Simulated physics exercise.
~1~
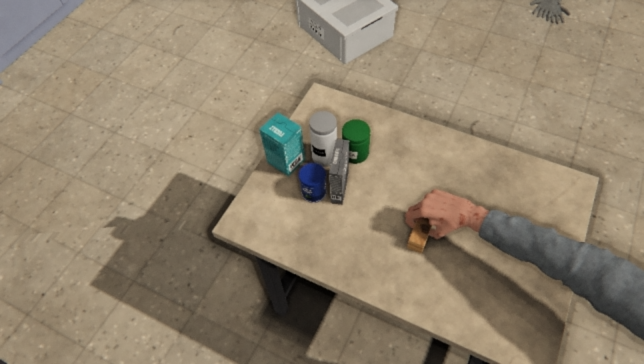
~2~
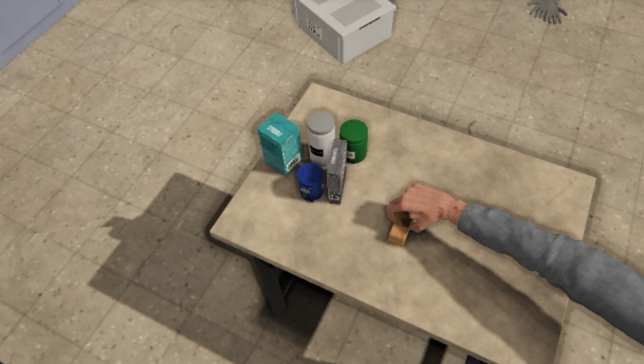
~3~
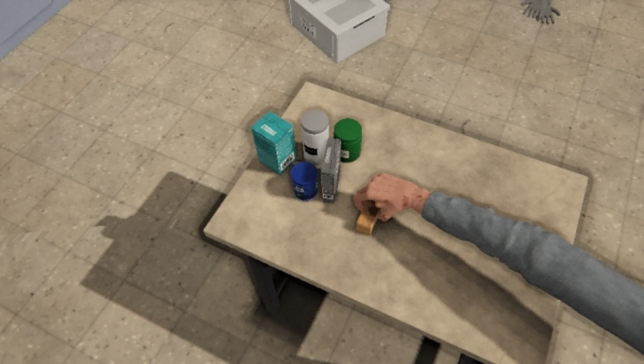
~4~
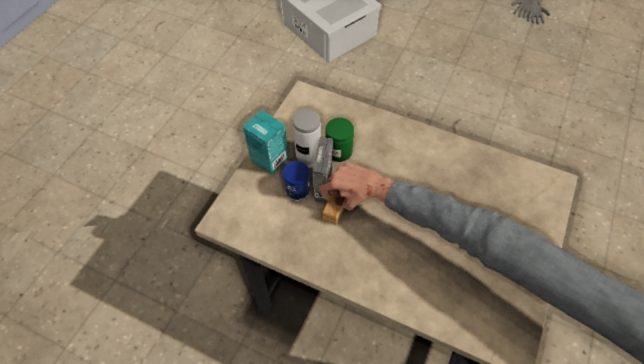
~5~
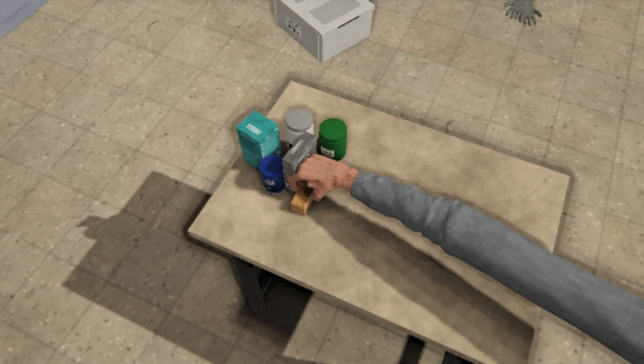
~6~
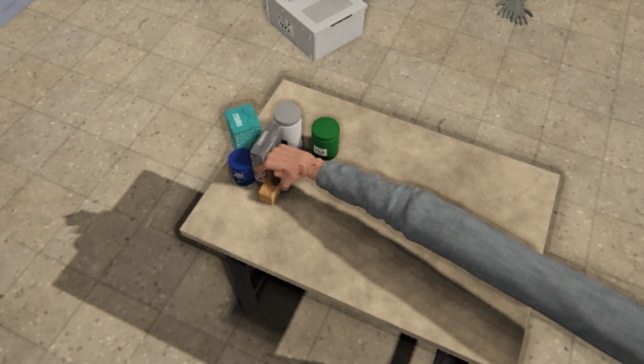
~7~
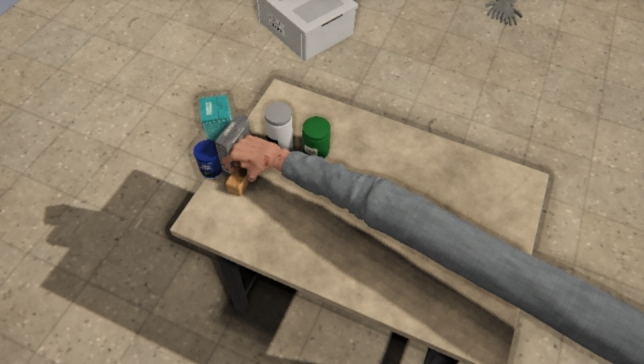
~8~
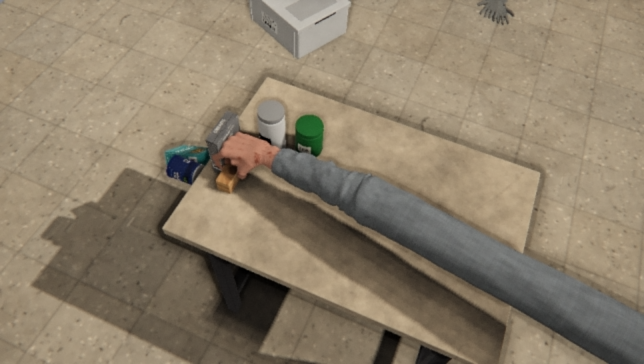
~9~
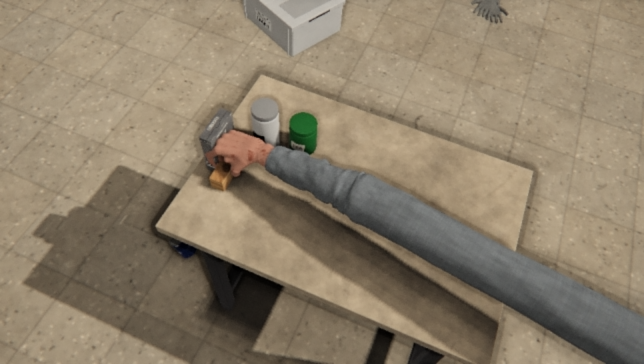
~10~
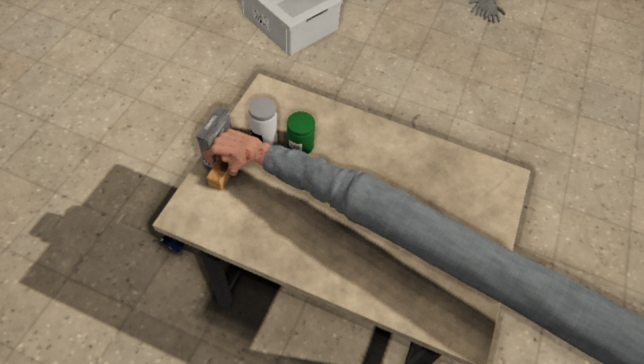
Hand pushing a grey packet left across a tabletop, knocking a blue tin and turquoise carton off the edge, then stopping.
